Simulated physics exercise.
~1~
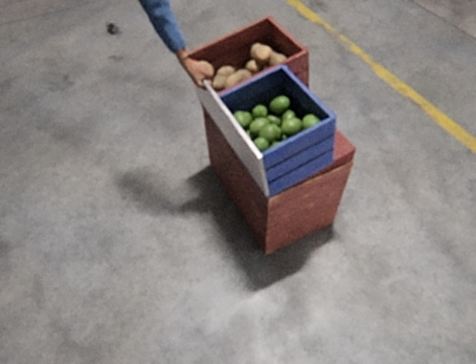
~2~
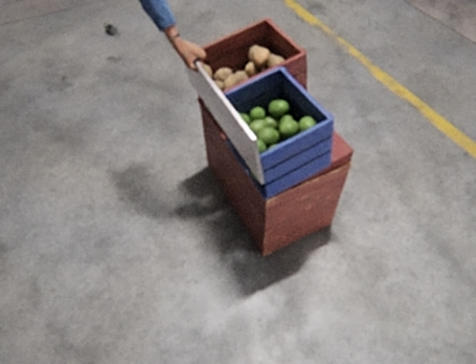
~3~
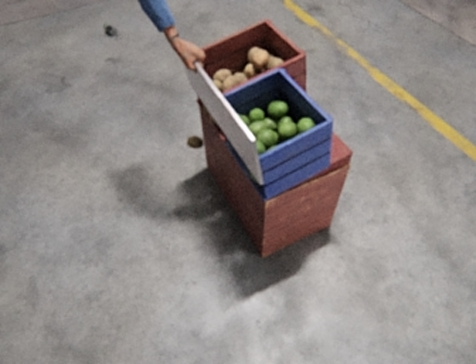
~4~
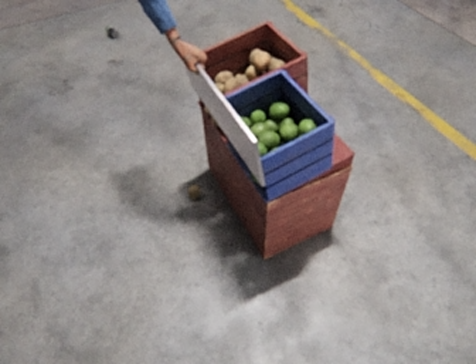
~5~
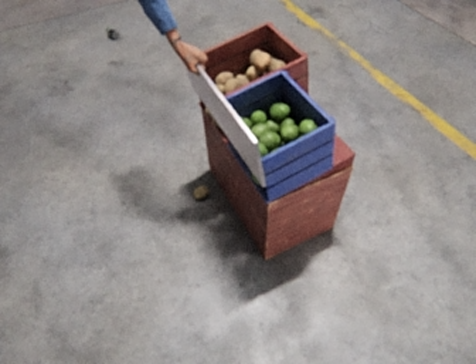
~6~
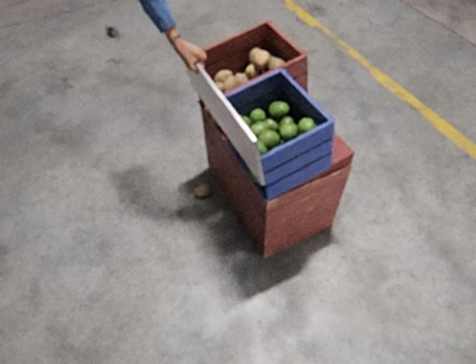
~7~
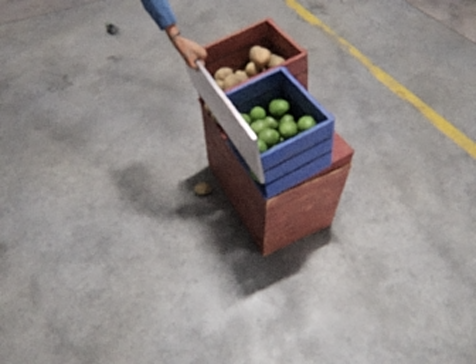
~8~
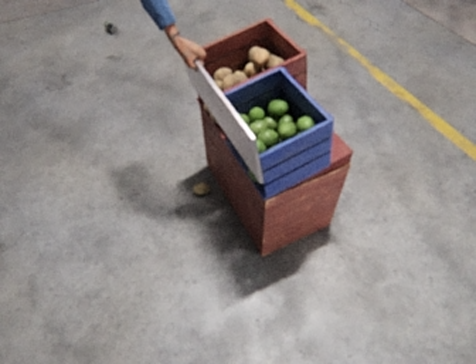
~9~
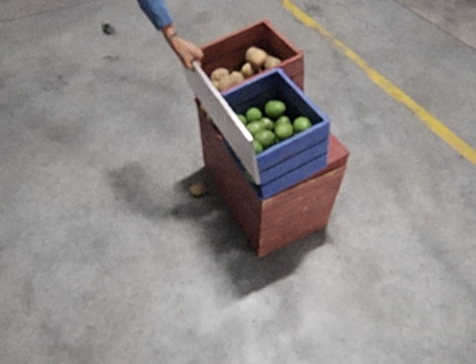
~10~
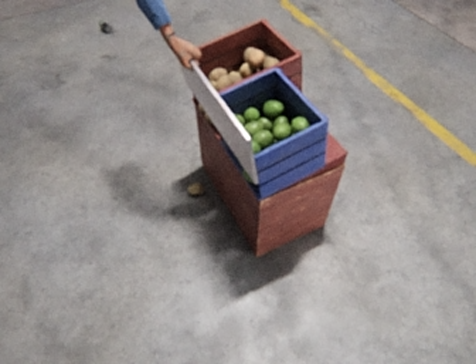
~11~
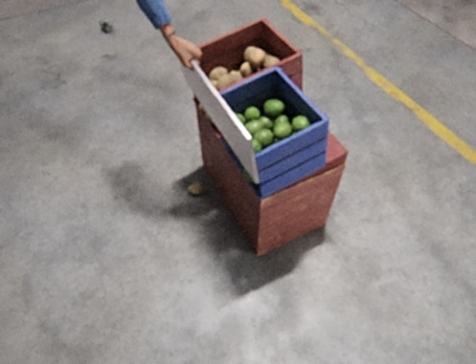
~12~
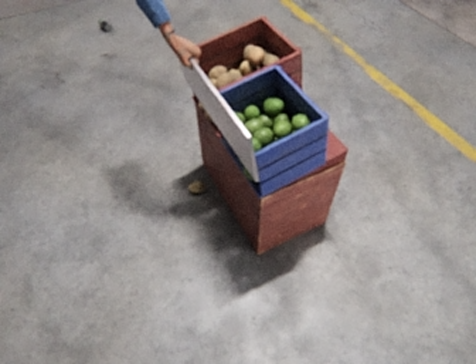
A hand in a blue sleeve lifted a pale gate slightly along the side of a red bin of potatoes and a blue bin of limes, and one potato dropped to the floor and settled there while everything else stayed in the bins.
